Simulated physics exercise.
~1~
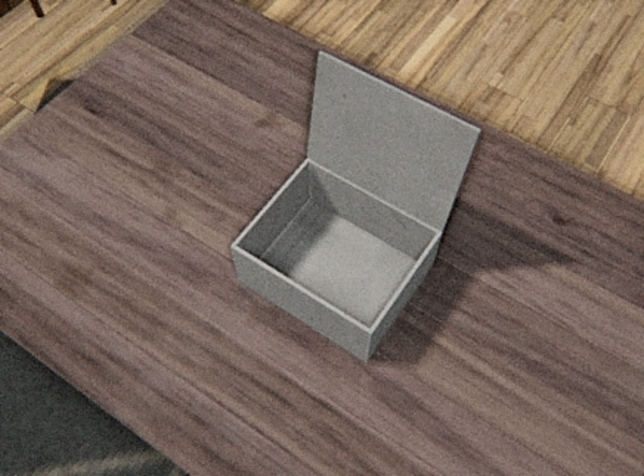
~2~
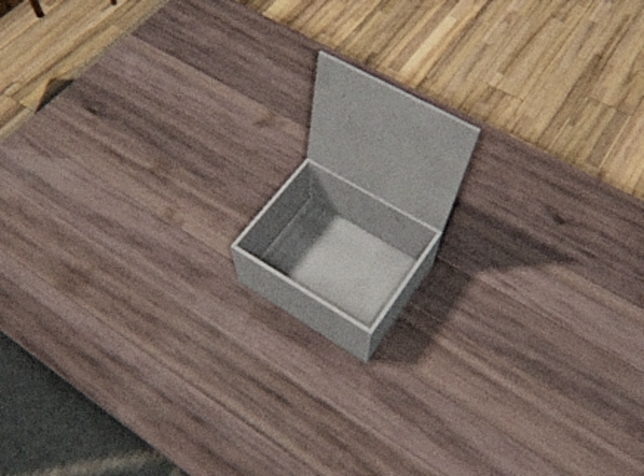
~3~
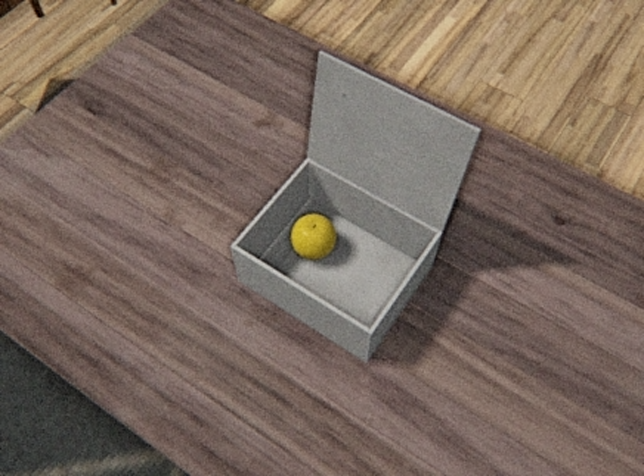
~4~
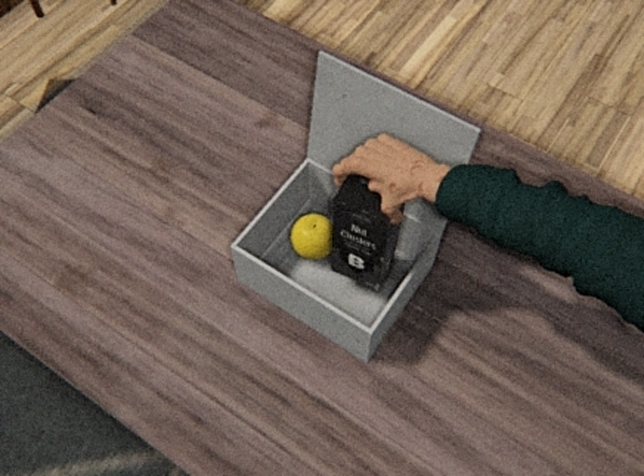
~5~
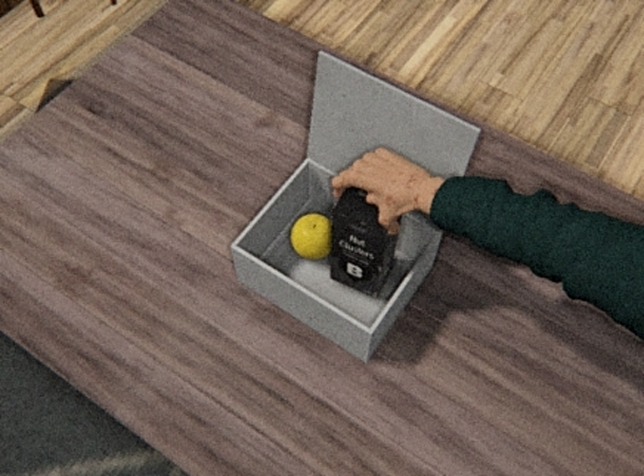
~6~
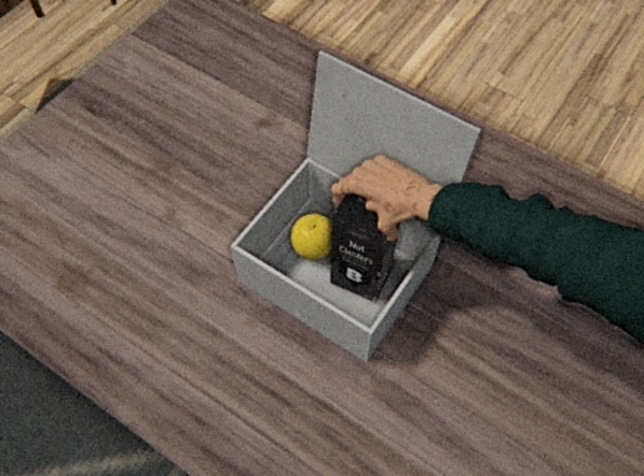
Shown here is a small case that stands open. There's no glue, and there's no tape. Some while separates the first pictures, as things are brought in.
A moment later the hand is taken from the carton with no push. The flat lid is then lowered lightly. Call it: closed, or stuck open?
Stuck open.
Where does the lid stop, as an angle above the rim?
Some 65 degrees above the rim, more or less.
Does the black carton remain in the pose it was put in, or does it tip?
As it turns out, the black carton keeps its original angle.
Then, 1.10 s on from there, lid starting down.
Then, 1.50 s on from there, lid 66° above the rim.
Then, 3.60 s on from there, lid 65° above the rim.
In the end, lid 65° above the rim; both unmoved. At the end, from the last picture's camera, black carton near (364, 246).
